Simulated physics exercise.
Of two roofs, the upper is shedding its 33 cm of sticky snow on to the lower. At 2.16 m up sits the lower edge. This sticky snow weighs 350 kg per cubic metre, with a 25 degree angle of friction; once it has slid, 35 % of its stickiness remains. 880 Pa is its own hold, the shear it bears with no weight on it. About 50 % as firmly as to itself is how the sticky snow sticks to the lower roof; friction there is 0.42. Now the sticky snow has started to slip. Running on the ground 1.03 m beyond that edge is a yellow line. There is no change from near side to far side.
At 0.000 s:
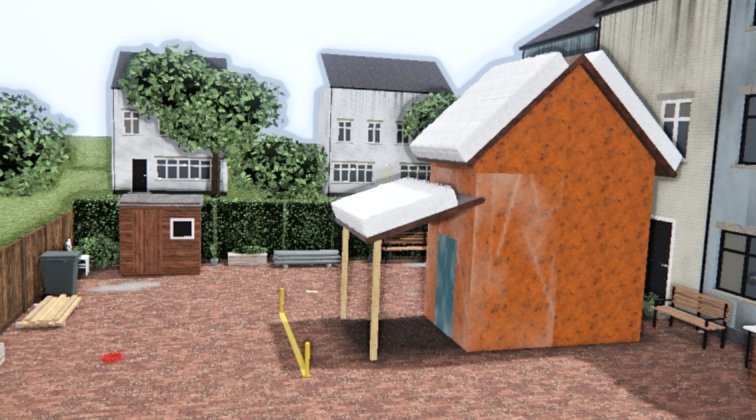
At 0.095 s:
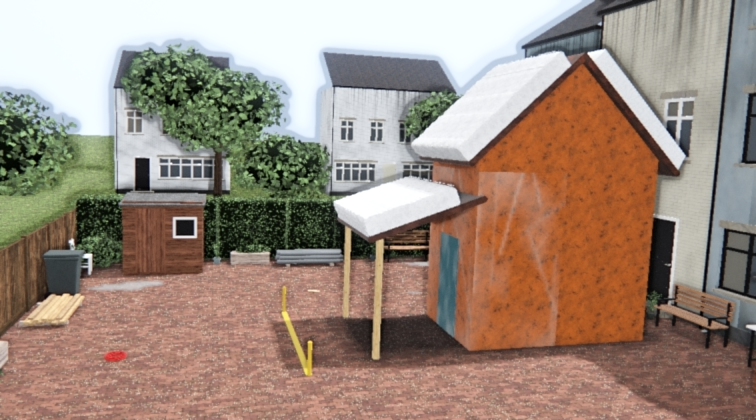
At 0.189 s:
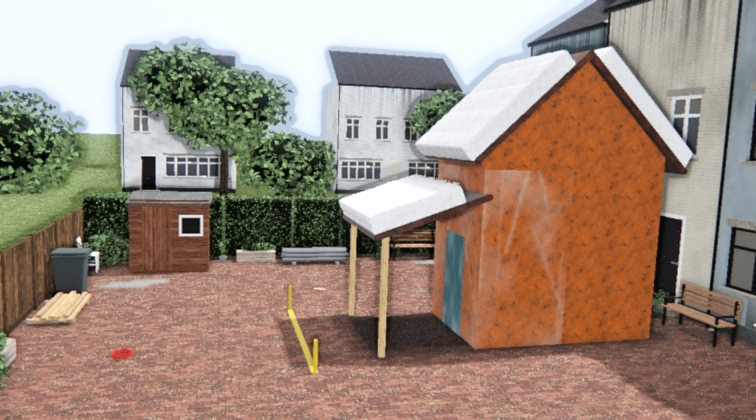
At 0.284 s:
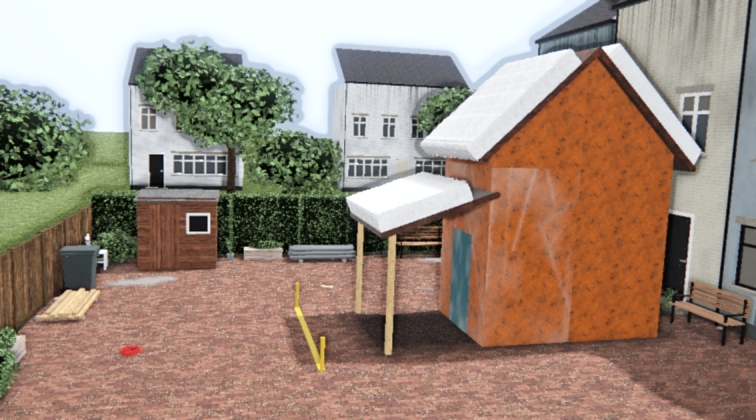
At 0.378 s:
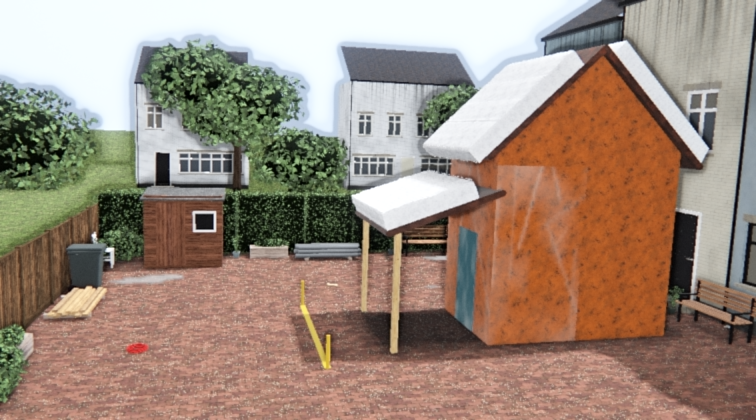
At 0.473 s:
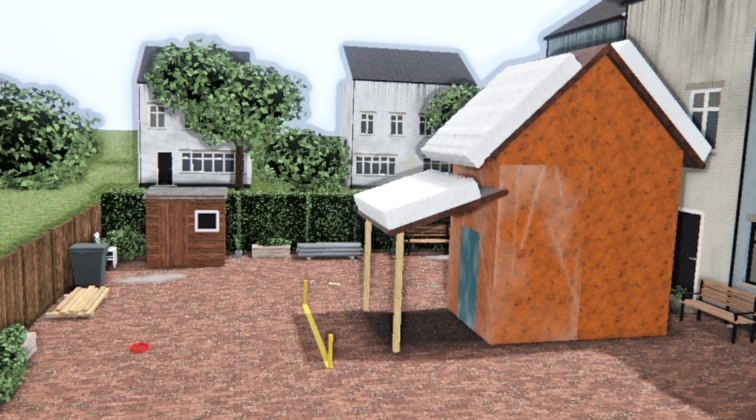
Thick white snow slipping slightly down the upper roof of an orange building above a snow-covered porch, as the view shifts gently.
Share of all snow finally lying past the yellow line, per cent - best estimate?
About 16 percent.
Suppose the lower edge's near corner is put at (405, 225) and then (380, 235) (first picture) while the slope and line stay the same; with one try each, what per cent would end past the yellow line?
I'd expect around 30 percent the first time and around 20 percent the second.
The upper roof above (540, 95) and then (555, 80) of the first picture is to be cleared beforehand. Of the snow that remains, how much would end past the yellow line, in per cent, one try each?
In that order: 2 %, 7 %.
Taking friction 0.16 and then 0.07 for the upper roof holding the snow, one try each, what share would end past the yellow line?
I'd expect around 35 percent, then around 40 percent.
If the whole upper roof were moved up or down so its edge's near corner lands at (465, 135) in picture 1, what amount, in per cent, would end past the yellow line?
That would come to around 45 %.
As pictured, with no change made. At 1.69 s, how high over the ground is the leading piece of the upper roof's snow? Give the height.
Measured height: Approx. 2.0 m.
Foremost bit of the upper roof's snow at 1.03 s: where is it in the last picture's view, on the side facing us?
Near (422, 183), I'd say.
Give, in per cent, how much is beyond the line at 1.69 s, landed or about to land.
Roughly 0 per cent.
After 1.03 s, none is below the lower edge and 0 % is past the line.
After 1.69 s, none is below the lower edge and 0 % is past the line.
After 2.34 s, 28 % is below the lower edge and 7 % is past the line.
After 3.00 s, 45 % is below the lower edge and 16 % is past the line.
After 6.00 s, 47 % is below the lower edge and 16 % is past the line.
